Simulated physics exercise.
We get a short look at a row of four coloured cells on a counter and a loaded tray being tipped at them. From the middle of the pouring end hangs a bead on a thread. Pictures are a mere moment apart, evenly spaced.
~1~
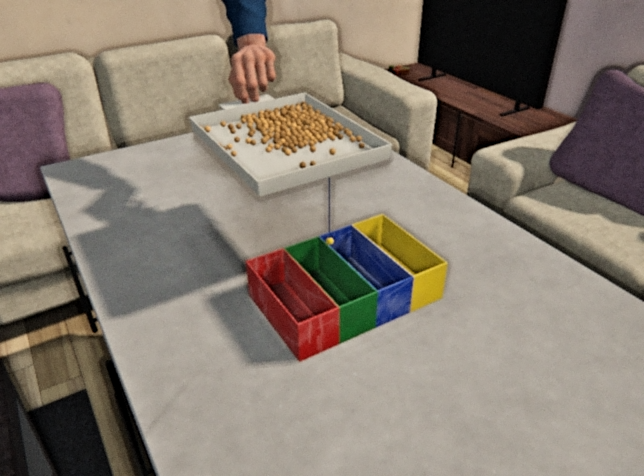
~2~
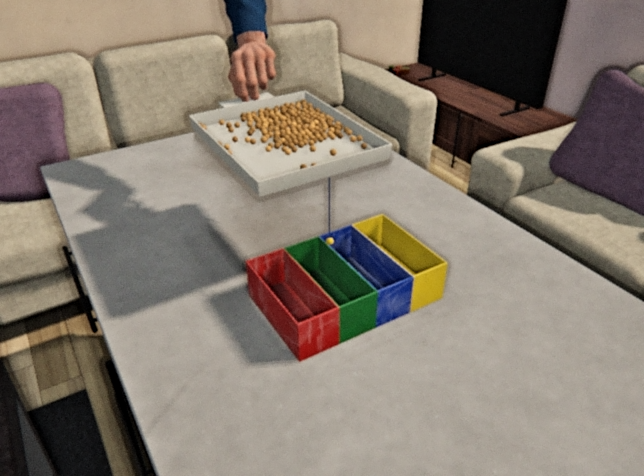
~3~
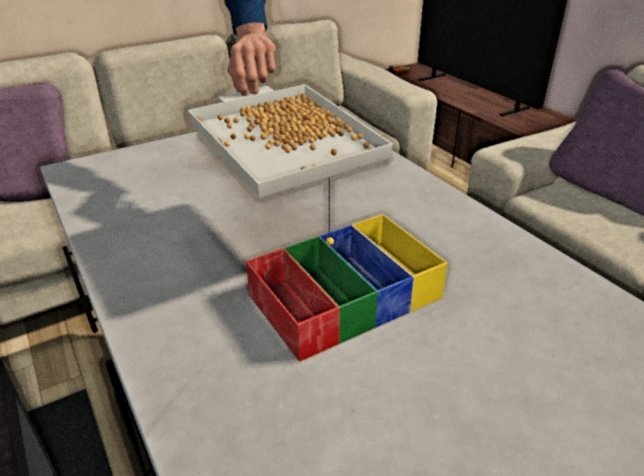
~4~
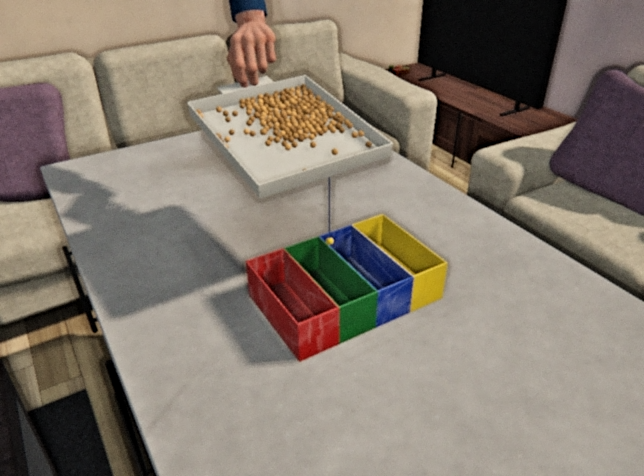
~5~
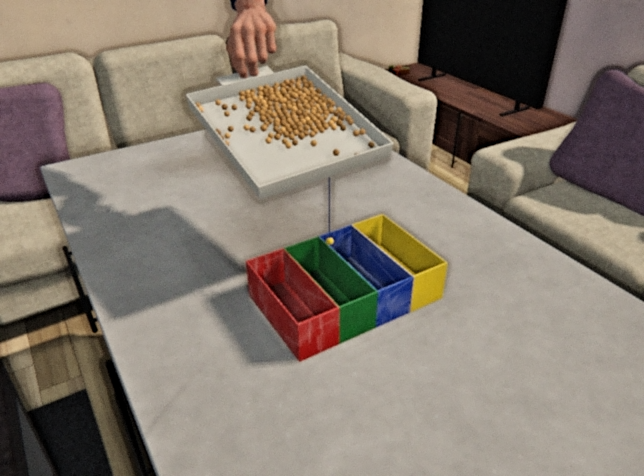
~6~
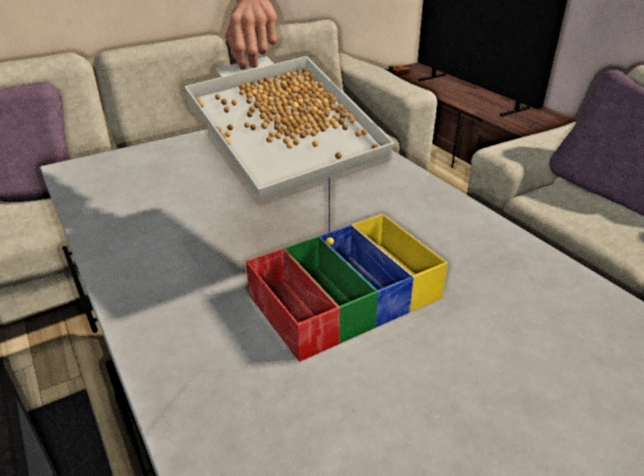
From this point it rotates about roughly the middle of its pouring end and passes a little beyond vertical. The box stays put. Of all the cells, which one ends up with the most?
The red one ends up with the most.
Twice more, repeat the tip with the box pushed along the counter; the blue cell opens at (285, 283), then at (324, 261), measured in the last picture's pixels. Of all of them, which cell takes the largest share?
First try: That blue cell; second try: The green one.
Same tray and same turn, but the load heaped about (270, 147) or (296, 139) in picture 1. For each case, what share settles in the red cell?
Shares in turn: 60 % and 60 %.
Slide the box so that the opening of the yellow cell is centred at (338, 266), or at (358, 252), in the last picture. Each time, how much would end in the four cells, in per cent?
Roughly 90% on the first try and 90% on the second.
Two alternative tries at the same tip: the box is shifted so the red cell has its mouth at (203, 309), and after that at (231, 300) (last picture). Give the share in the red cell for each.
It works out to 0 percent and then 0 percent.
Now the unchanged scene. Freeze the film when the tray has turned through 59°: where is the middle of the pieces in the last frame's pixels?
Load centre: Approx. (309, 161).
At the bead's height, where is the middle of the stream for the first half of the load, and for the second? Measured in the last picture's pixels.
Points: About (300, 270), then about (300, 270).
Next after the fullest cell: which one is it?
Second: Green.
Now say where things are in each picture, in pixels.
In the first picture, corners of the pouring end (259, 180) and (390, 144), level; middle of the load (293, 127), round wooden beads; bead on its thread (330, 241); red cell (319, 331); green cell (358, 314); blue cell (394, 299); yellow cell (429, 284).
In the second picture, corners of the pouring end (259, 181) and (390, 144), level; middle of the load (293, 125).
In the third picture, corners of the pouring end (259, 182) and (390, 144), tipped barely, lowest at the left corner; middle of the load (293, 121), about a tenth on the move.
In the fourth picture, corners of the pouring end (259, 184) and (391, 143), tipped a little, lowest at the left corner; middle of the load (293, 115), about a tenth on the move.
In the fifth picture, corners of the pouring end (260, 185) and (391, 143), tipped a little, lowest at the left corner; middle of the load (294, 110), about a tenth on the move.
In the sixth picture, corners of the pouring end (260, 187) and (392, 142), tipped clearly, lowest at the left corner; middle of the load (295, 106), the larger part on the move; red cell (319, 331); green cell (358, 314); blue cell (394, 299); yellow cell (429, 284).
Just after the last frame, tray tipped steeply; almost all on the tray; just a few in the red cell; just a few in the green cell; just a few falling or outside the box.
A moment on, tray tipped right over; roughly half on the tray; about a tenth in the red cell; about a tenth in the green cell; roughly a quarter falling or outside the box.
Further on, tray tipped past a quarter turn; roughly half in the red cell; roughly a quarter in the green cell; about a tenth in the blue cell; about a tenth falling or outside the box.
When it is over, tray tipped past a quarter turn; roughly half in the red cell; roughly a quarter in the green cell; about a tenth in the blue cell; not one in the yellow cell; about a tenth outside the box.
